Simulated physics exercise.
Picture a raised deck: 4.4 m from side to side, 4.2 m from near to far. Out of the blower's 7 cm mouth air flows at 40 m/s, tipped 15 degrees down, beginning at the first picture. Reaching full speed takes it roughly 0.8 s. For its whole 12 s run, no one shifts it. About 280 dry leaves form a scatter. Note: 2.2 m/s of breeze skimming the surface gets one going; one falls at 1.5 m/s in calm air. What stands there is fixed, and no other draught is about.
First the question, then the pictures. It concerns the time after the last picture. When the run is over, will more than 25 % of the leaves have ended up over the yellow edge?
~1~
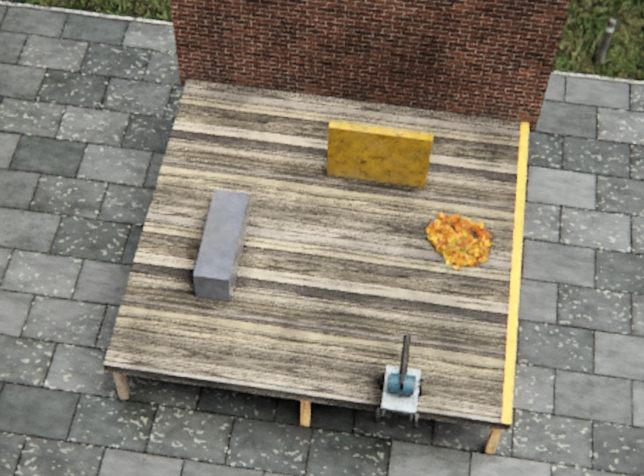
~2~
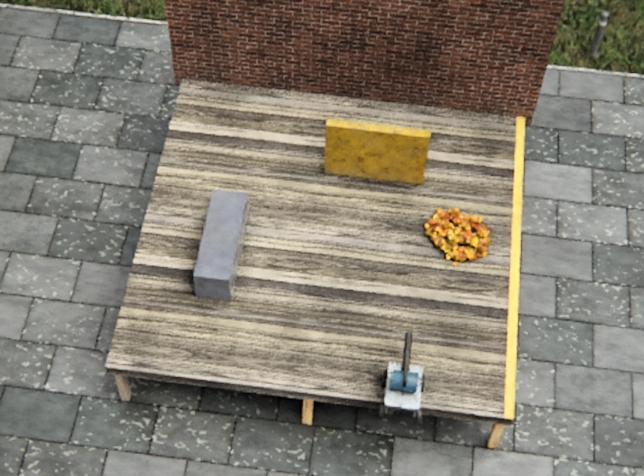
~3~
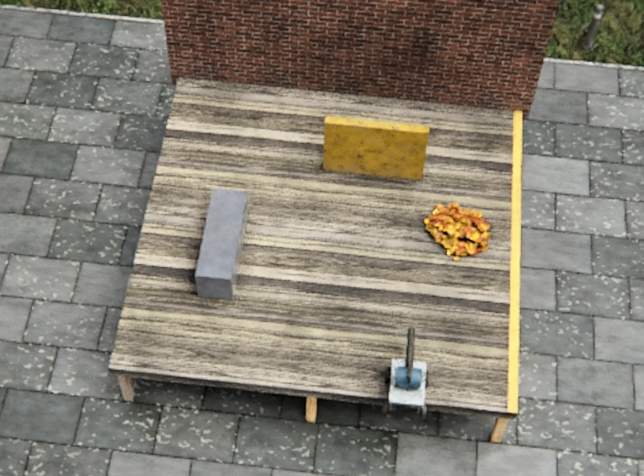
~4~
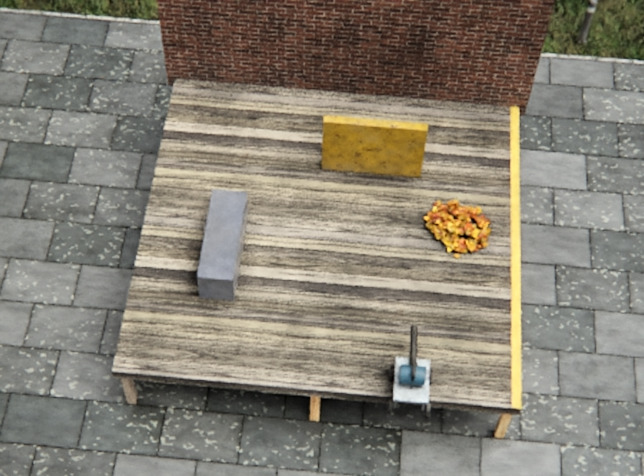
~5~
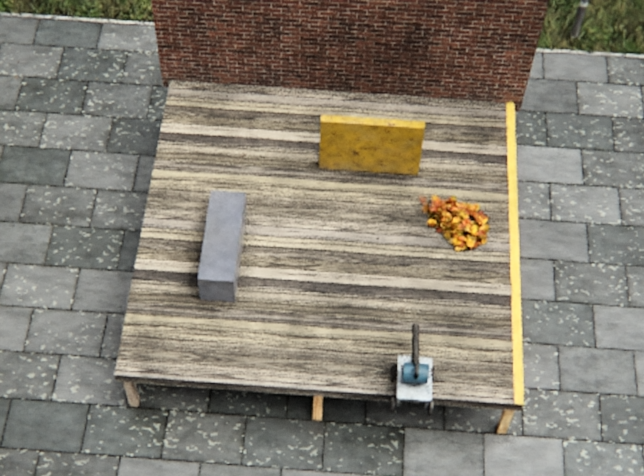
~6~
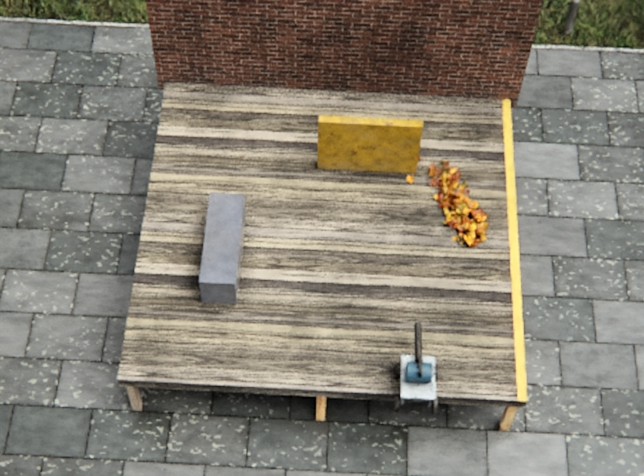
Yes. The count over that edge is going to pass a quarter.
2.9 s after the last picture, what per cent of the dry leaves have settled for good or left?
40 %.
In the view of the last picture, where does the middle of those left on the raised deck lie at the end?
The middle is around pixel (494, 99).
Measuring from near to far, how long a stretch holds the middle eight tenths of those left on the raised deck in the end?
Spread: Approx. 1.6 m.
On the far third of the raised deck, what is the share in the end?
Something close to 25 % ends up there.
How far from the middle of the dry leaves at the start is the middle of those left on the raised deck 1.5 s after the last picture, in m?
About 1.6 m.
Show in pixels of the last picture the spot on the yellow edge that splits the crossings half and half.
Somewhere about (512, 130).
Then, 1.5 s after the last picture, 95 % are on the move or not yet settled, 16 % are over the yellow edge; the middle of those still in play is near (493, 121).
Then, 2.9 s after the last picture, 62 % are on the move or not yet settled, 40 % are over the yellow edge; the middle of those still in play is near (495, 107).
Then, 5.7 s after the last picture, 34 % are on the move or not yet settled, 54 % are over the yellow edge; the middle of those still in play is near (495, 101).
Then, 11.1 s after the last picture, at the end, 69 % are over the yellow edge; the middle of those still in play is near (494, 99).
